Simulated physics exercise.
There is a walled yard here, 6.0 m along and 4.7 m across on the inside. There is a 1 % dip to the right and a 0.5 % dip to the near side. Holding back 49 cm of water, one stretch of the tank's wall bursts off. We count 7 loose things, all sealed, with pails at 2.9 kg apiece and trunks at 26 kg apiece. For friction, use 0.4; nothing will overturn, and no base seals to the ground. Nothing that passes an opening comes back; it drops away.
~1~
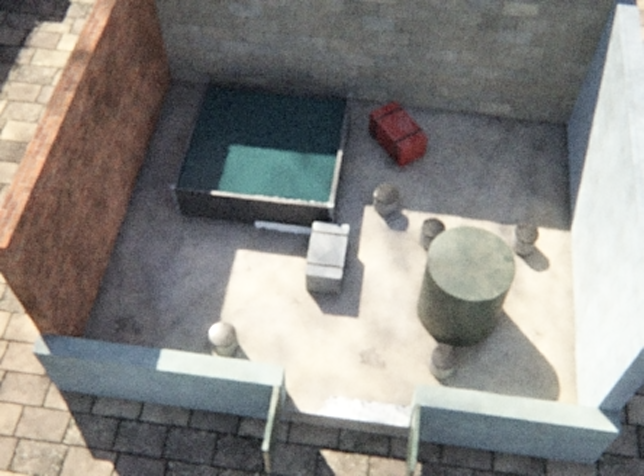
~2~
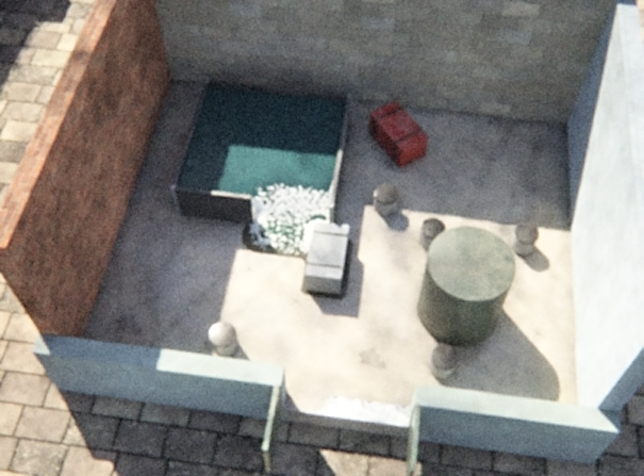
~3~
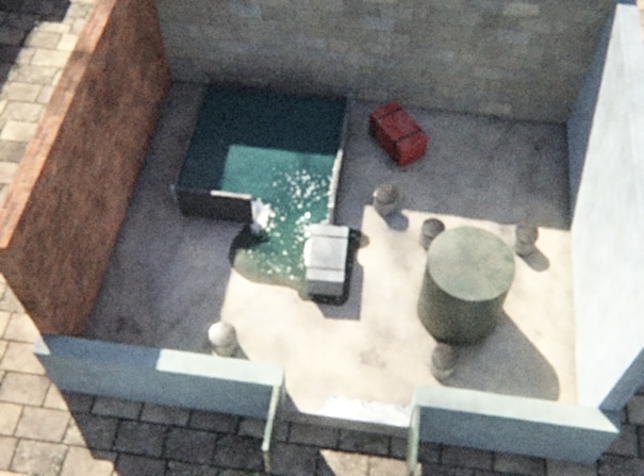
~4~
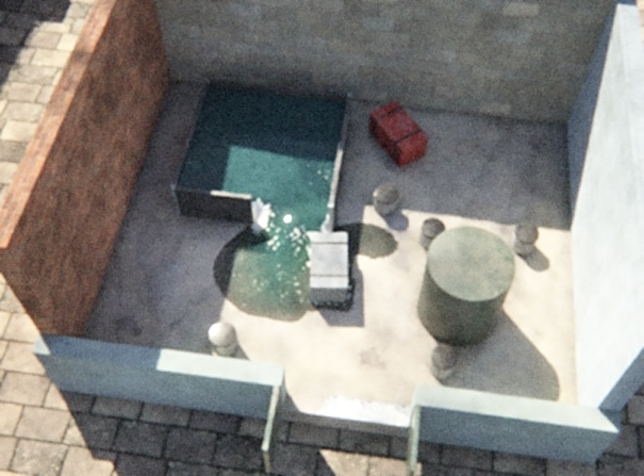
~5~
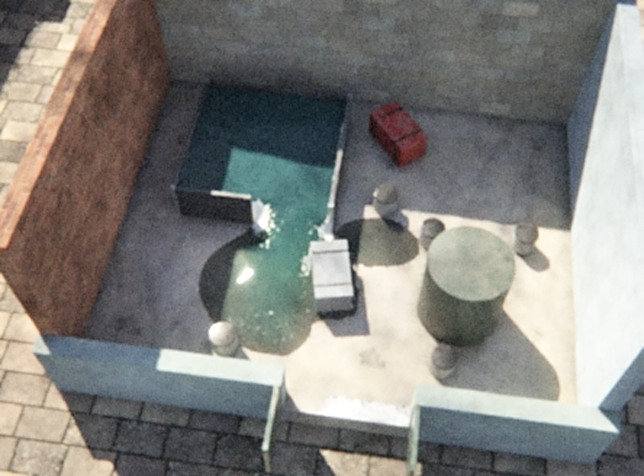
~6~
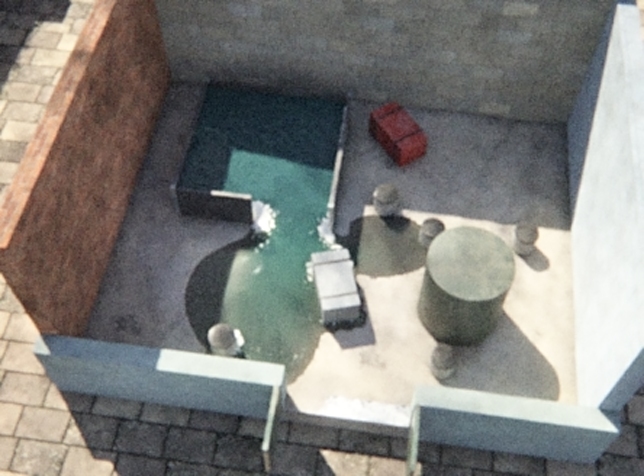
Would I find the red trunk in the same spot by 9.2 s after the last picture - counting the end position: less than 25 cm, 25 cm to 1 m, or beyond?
The red trunk remains almost where it was.
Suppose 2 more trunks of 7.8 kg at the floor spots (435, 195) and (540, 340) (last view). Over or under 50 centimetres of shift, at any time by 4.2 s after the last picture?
Lab note - ordered: Below threshold / above threshold.
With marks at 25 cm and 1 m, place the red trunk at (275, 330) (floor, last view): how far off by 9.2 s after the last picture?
Put there, it wanders off a long way.
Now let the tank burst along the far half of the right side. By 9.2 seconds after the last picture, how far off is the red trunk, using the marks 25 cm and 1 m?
Had it gone that way, the red trunk would be borne far.
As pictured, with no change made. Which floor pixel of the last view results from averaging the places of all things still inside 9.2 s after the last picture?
The centre is close to (431, 193).
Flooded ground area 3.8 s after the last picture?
Flooded: Near 20 m2.
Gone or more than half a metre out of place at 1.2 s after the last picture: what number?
I count 2 of them.
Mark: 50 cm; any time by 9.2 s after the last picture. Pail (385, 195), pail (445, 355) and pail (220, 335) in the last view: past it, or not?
First one stayed inside, second one went too far, third one went too far.
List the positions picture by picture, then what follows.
The red trunk at (399, 124), on the bottom; 3.8 m2 under water; 0 of 7 have shifted, in the first frame.
The red trunk at (399, 124), on the bottom; 4.2 m2 under water; 0 of 7 have shifted, in the second frame.
The red trunk at (399, 124) rests on the ground; 4.8 m2 under water; 0 of 7 have shifted, in the third frame.
The red trunk at (399, 124), on the bottom; 5.6 m2 under water; 1 of 7 have shifted, in the fourth frame.
The red trunk at (399, 124) rests on the ground; water covers 6.6 m2; 1 of 7 have shifted, in the fifth frame.
The red trunk at (399, 124) rests on the ground; 7.6 m2 under water; 1 of 7 have shifted, in the sixth frame.
Then, 1.2 s after the last picture the red trunk is near (399, 124), 0.0 m from its start, aground; 0 of 7 are out; 1 afloat.
Then, 3.8 s after the last picture the red trunk is near (399, 124), 0.0 m from its start, aground; 1 of 7 are out; 0 afloat.
Then, 6.2 s after the last picture the red trunk is near (399, 124), 0.0 m from its start, aground; 1 of 7 are out; 1 afloat.
Then, 9.2 s after the last picture the red trunk is near (399, 124), 0.0 m from its start, aground; 1 of 7 are out; 1 afloat.
